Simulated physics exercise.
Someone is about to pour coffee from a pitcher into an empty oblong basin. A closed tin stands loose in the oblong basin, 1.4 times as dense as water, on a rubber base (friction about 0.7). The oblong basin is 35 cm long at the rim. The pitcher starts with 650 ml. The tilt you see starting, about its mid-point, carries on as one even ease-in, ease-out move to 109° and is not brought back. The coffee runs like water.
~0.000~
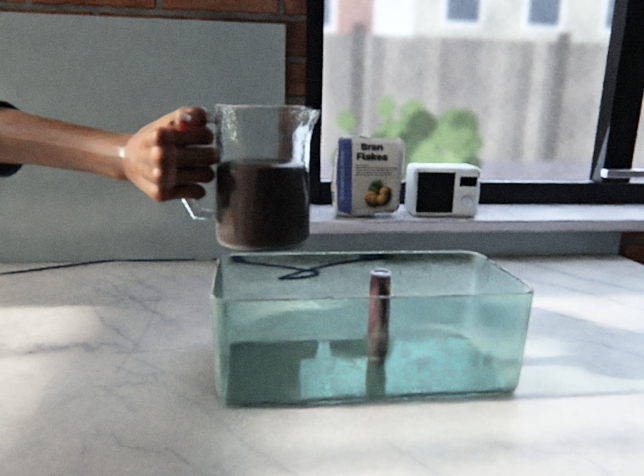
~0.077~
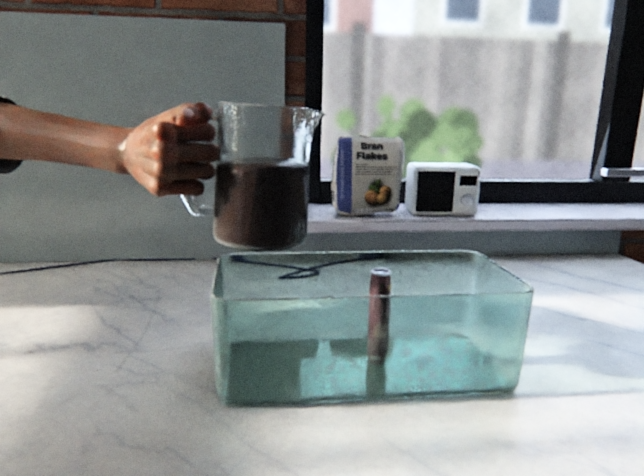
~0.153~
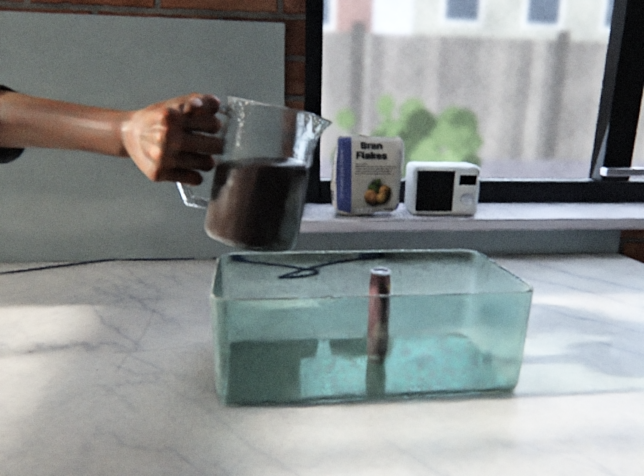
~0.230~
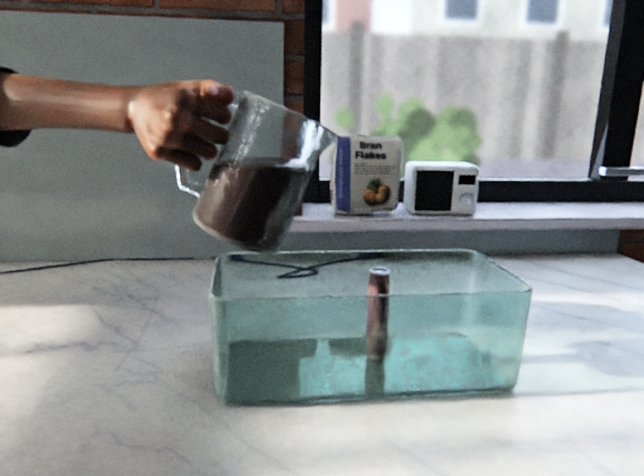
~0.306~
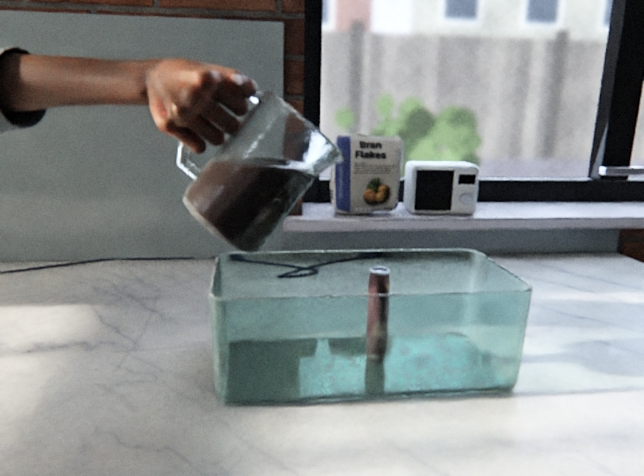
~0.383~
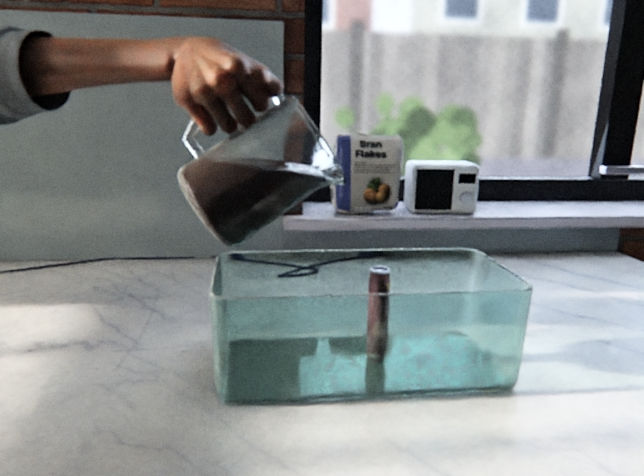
In this clip, a hand holds a clear pitcher of dark liquid above the left side of a transparent oblong basin with a slim tin standing inside, then steadily tilts the pitcher to the right, its base swinging up leftward.
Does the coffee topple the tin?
The tin falls.
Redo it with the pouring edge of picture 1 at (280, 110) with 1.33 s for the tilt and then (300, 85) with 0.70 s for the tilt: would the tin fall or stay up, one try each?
First it stays up; then it falls.
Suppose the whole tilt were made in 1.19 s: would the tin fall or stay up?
Then it topples.
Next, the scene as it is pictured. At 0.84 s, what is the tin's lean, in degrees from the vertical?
About 55°.
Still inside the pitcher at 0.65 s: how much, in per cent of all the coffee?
Near 66 in a hundred.
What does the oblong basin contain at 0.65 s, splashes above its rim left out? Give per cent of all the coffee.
Near 14 in a hundred.
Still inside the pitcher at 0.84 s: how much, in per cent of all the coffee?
About 22 per cent.
After 0.65 s the tilt is 103° and 67 per cent is still to pour; the tin stands where it began.
After 0.84 s the tilt is 109° and 21 per cent is still to pour; the tin leans 55°.
After 1.04 s the tilt is 109° and 4 per cent is still to pour; the tin lies on its side.
After 1.26 s the tilt is 109° and 0 per cent is still to pour; the tin lies on its side.
In the end the tin lies on its side.
